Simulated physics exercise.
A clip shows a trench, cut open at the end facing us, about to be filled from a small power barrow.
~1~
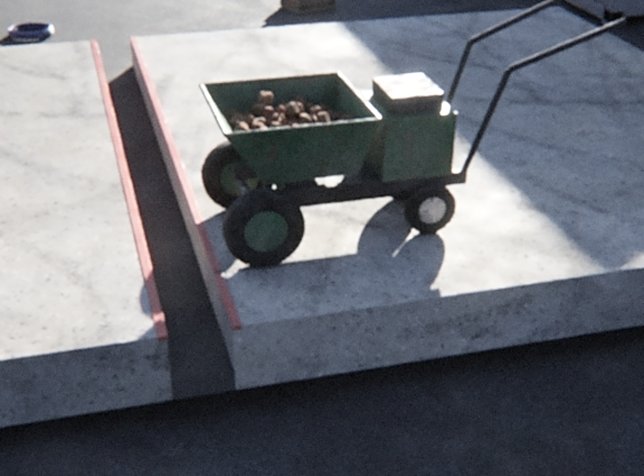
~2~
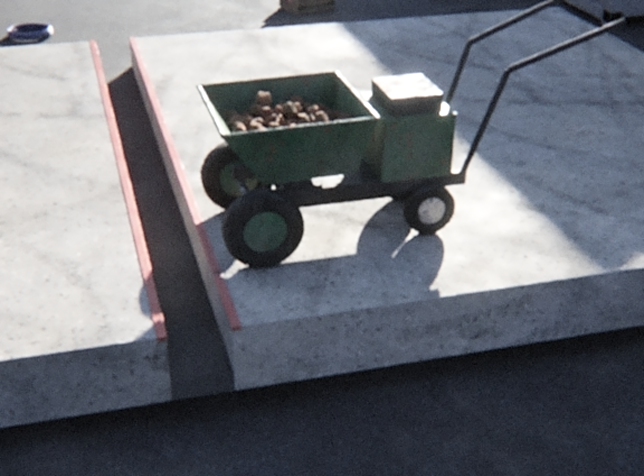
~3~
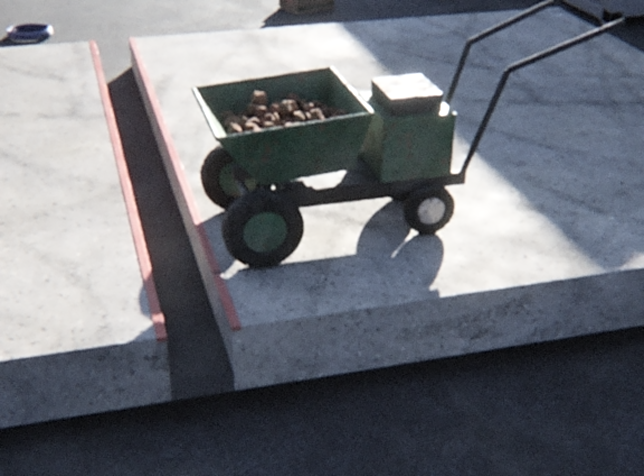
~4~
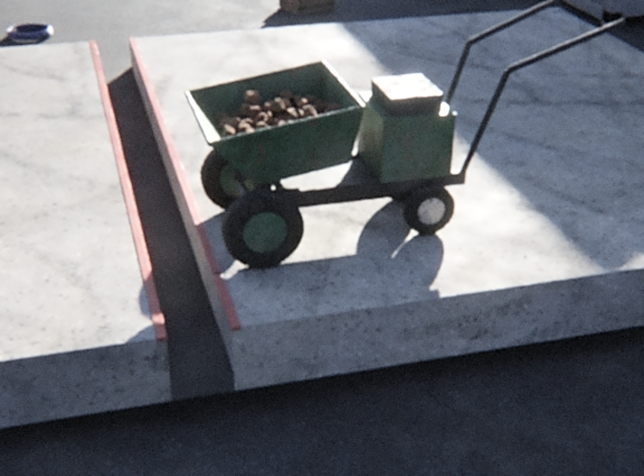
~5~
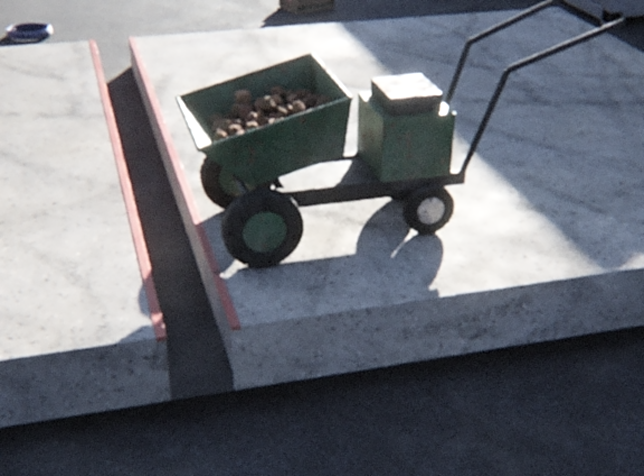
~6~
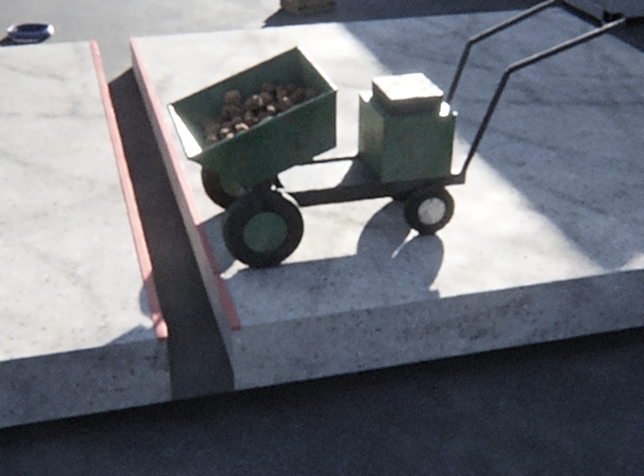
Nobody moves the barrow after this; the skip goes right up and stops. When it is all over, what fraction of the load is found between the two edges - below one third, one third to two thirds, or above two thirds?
A fraction below one third is found there.
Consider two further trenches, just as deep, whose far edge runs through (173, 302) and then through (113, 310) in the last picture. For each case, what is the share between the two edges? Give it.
You'd get 0 in a hundred the first time and 80 in a hundred the second.
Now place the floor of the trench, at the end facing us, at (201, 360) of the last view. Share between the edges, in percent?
Estimate: Approx. 0 per cent.
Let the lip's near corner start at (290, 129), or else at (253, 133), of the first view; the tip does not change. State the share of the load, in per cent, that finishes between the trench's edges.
100 %, then 60 %.
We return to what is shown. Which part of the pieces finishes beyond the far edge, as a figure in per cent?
About 75 %.
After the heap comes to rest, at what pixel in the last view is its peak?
Roughly at (114, 221).
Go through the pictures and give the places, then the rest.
In the first frame, lip of the skip (226, 135), level; top of the load (306, 122), clay clods; first edge of the trench (226, 294); far edge (155, 304), the trench under half as wide as the skip, and about as deep as wide.
In the second frame, lip of the skip (223, 137), tipped barely; top of the load (292, 125).
In the third frame, lip of the skip (217, 140), tipped barely; top of the load (304, 120).
In the fourth frame, lip of the skip (210, 144), tipped a little; top of the load (291, 115).
In the fifth frame, lip of the skip (199, 150), tipped a little; top of the load (288, 114).
In the sixth frame, lip of the skip (189, 159), tipped clearly; top of the load (286, 109); first edge of the trench (225, 295); far edge (154, 304).
Just after the last frame, skip tipped steeply; every one in the skip.
A moment on, skip tipped right over; the larger part in the skip; roughly a quarter beyond it; just a few falling.
Further on, skip tipped right over; roughly a quarter in the skip; just a few in or heaped over the trench; roughly two thirds beyond it.
When it is over, skip tipped right over; roughly a quarter in the skip; just a few in or heaped over the trench; the larger part beyond it.
